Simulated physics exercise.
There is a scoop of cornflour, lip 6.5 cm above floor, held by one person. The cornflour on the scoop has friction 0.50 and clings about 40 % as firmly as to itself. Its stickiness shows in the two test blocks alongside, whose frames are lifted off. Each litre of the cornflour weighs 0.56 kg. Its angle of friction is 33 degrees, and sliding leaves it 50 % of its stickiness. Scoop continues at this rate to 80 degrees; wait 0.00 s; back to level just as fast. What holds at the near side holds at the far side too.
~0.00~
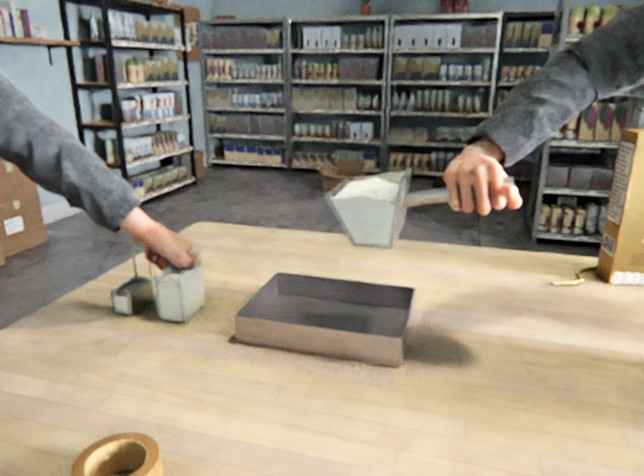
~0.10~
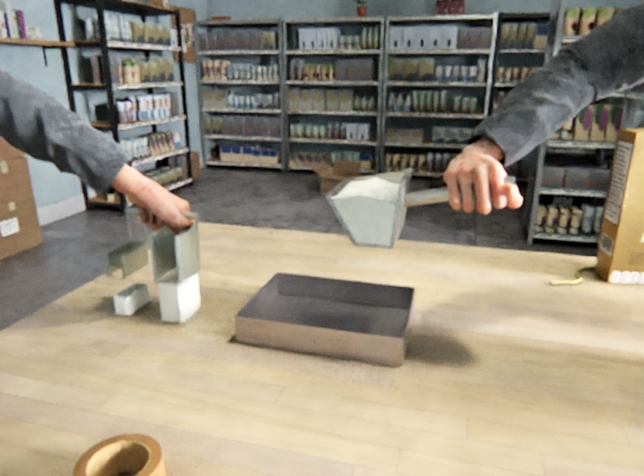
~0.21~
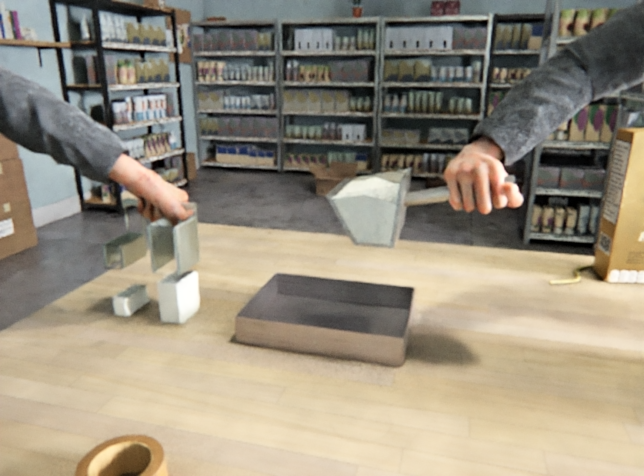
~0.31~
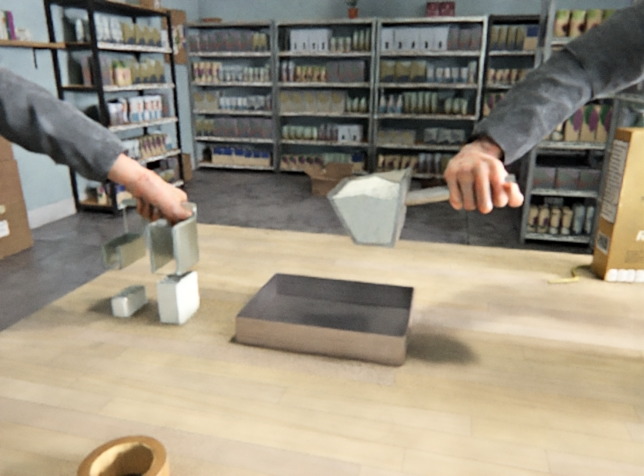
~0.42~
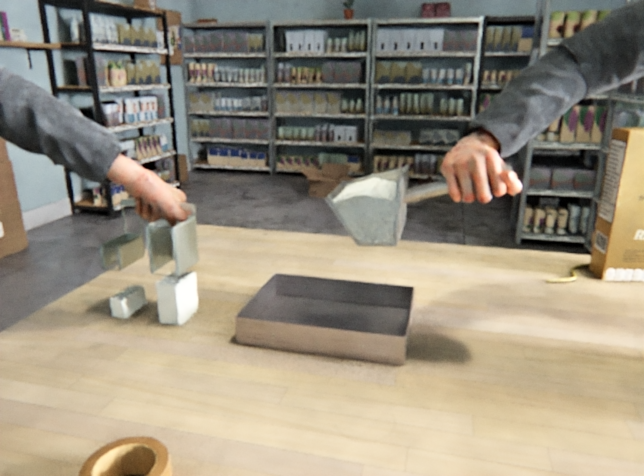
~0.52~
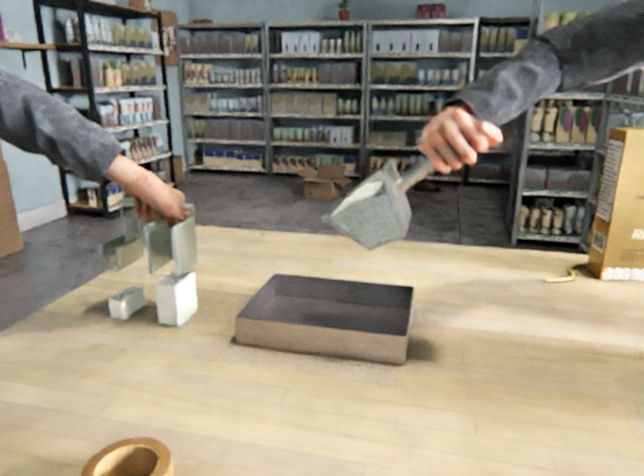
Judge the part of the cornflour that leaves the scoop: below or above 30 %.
Lab note: Cornflour leaving the scoop - short of 30 %.
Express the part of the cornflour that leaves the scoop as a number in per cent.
I'd put it near 0 %.
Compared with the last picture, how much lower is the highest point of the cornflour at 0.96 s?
Roughly 0.0 cm.
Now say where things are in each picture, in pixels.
In the first frame, lip at (329, 196), tilt 0 degrees; crest of the cornflour at (367, 196); block heights 3.3 cm, 7.1 cm (left to right).
In the second frame, lip at (330, 195), tilt 0 degrees; crest of the cornflour at (367, 196); block heights 3.3 cm, 7.1 cm (left to right).
In the third frame, lip at (330, 195), tilt 0 degrees; crest of the cornflour at (368, 196); block heights 3.3 cm, 7.1 cm (left to right).
In the fourth frame, lip at (331, 195), tilt 0 degrees; crest of the cornflour at (369, 195); block heights 3.3 cm, 7.1 cm (left to right).
In the fifth frame, lip at (329, 198), tilt 5 degrees; crest of the cornflour at (368, 195); block heights 3.3 cm, 7.1 cm (left to right).
In the sixth frame, lip at (325, 217), tilt 28 degrees; crest of the cornflour at (380, 195); block heights 3.3 cm, 7.1 cm (left to right).
After 0.72 s, the scoop is at 76 degrees and 0 % has left it.
After 0.96 s, the scoop is at 54 degrees and 0 % has left it.
After 1.20 s, the scoop is at 1 degrees and 0 % has left it.
After 1.43 s, the scoop is at 0 degrees and 0 % has left it.
After 1.63 s, the scoop is at 0 degrees and 0 % has left it.
